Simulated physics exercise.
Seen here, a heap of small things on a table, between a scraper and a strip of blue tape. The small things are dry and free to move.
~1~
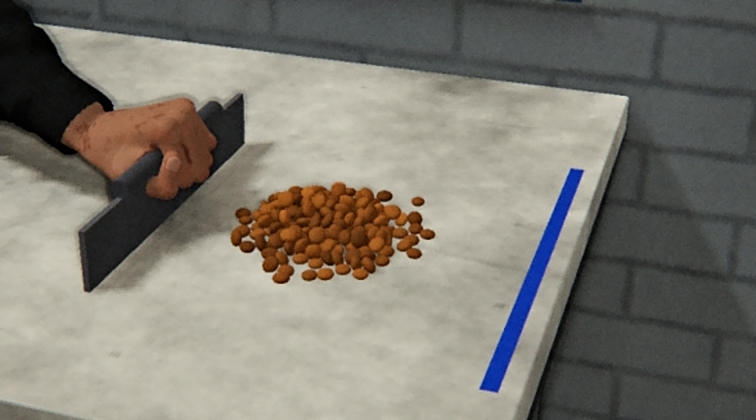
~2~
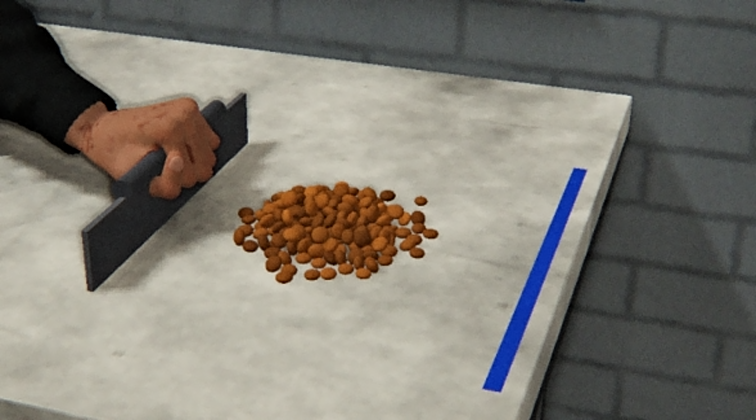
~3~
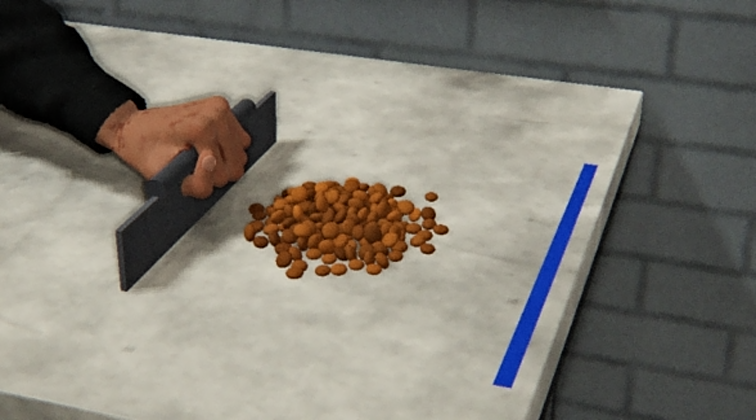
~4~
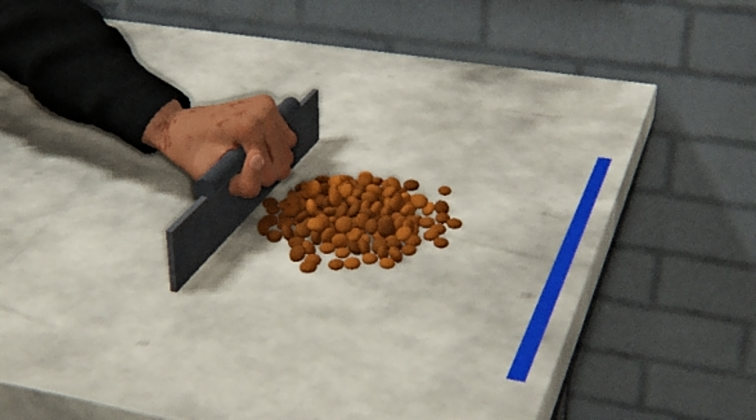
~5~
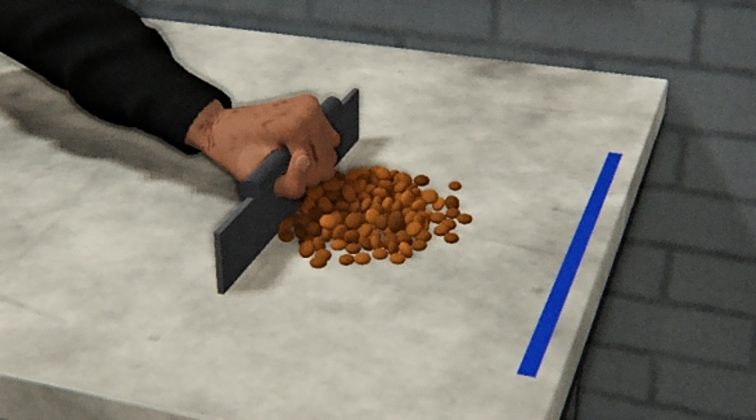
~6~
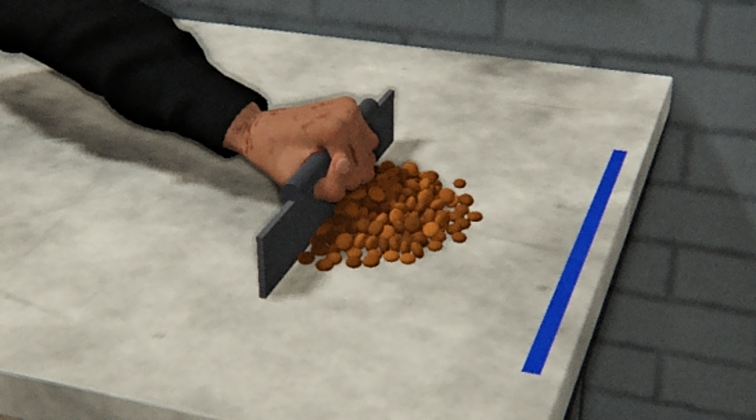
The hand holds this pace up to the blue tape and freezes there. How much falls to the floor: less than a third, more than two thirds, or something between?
The floor gets more than two thirds.
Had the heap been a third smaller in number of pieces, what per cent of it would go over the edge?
Near 90 %.
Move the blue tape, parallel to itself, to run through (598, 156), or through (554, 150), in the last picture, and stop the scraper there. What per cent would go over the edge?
About 70 and 20 per cent.
Just after the last frame, scraper still moving, near (464, 173); heap all on the table, its front near (586, 243).
A moment on, scraper stopped at the blue tape; heap the larger part over the edge.
When it is over, scraper stopped at the blue tape; heap the larger part over the edge.
